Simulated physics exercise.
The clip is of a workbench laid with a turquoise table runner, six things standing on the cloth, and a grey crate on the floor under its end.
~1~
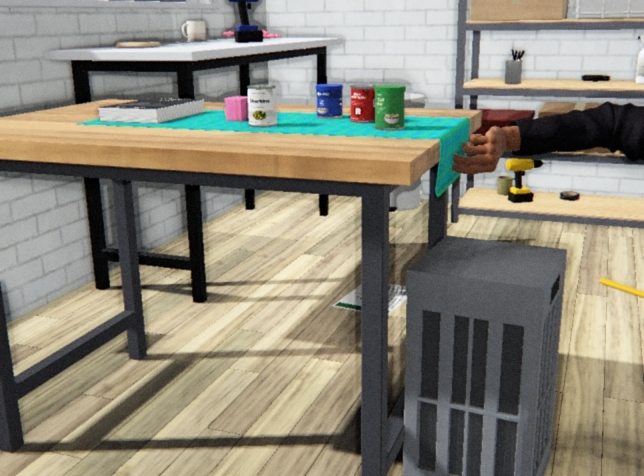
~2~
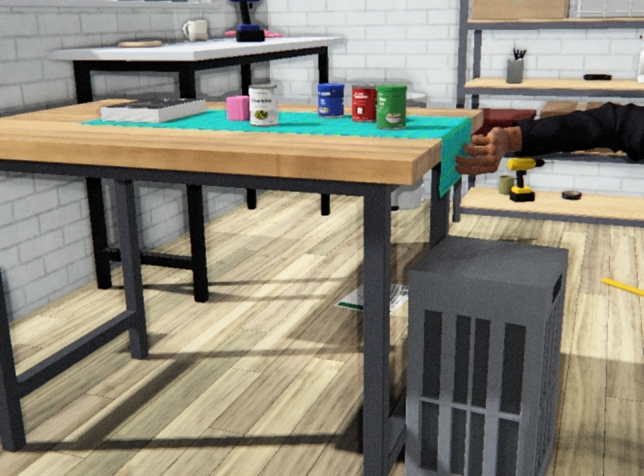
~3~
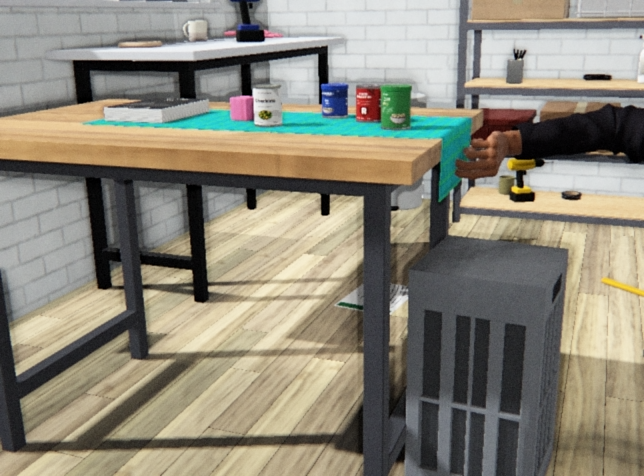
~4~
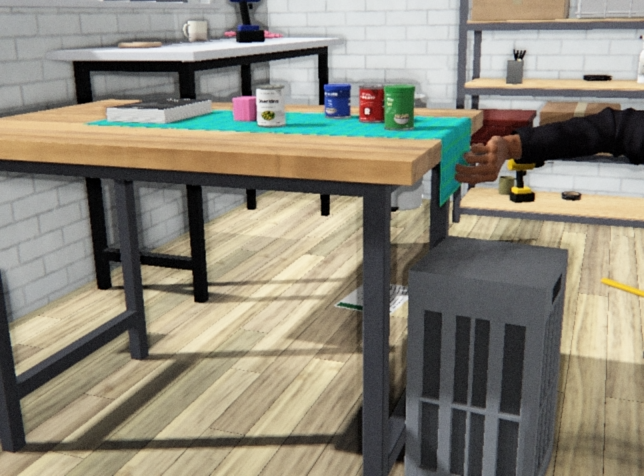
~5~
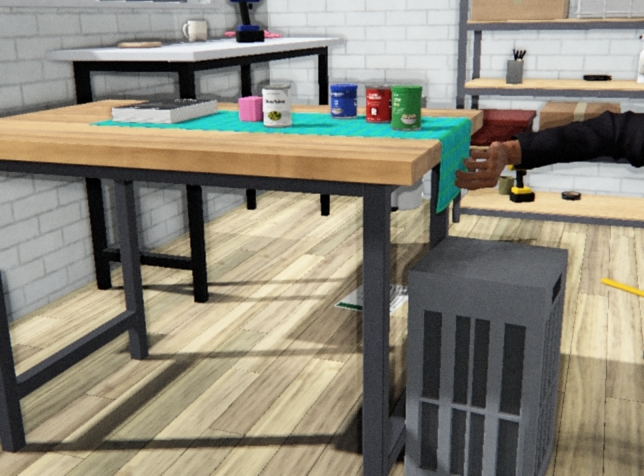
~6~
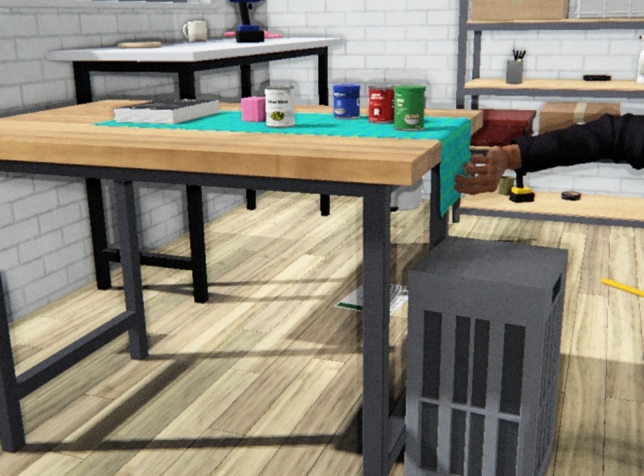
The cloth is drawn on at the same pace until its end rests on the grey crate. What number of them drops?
The workbench loses one.
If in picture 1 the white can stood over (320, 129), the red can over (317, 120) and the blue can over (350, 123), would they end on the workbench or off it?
The white can stays on; the red can remains up; the blue can keeps its place on top.
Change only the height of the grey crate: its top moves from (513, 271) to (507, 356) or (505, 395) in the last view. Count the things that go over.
It would be 3 and 4.
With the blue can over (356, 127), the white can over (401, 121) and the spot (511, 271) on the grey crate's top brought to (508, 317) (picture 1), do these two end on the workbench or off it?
The blue can comes down, the white can goes over.
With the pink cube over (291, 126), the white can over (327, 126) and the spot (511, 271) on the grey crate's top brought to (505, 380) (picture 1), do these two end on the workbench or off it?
The pink cube falls, the white can comes down.
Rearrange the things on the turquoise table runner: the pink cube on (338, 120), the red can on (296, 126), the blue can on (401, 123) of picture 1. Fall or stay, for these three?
The pink cube keeps its place on top; the red can holds on; the blue can is carried off.
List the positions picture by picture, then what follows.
Hem (437, 197); green can (390, 86); red can (363, 86); blue can (329, 85); white can (262, 86); pink cube (239, 97); top of the crate (511, 271), in the first picture.
Hem (441, 197); green can (392, 86), in the second picture.
Hem (439, 202); red can (369, 85), in the third picture.
Hem (440, 207); blue can (338, 85); top of the crate (513, 271), in the fourth picture.
Hem (436, 213); white can (277, 86), in the fifth picture.
Hem (442, 218); green can (410, 87); red can (382, 86); blue can (347, 85); white can (280, 86); pink cube (255, 98), in the sixth picture.
A little later, hem near (455, 231); all still up.
Next, hem on the crate; green can gone.
When it is over, hem on the crate; green can gone. The count of fallen things is one.
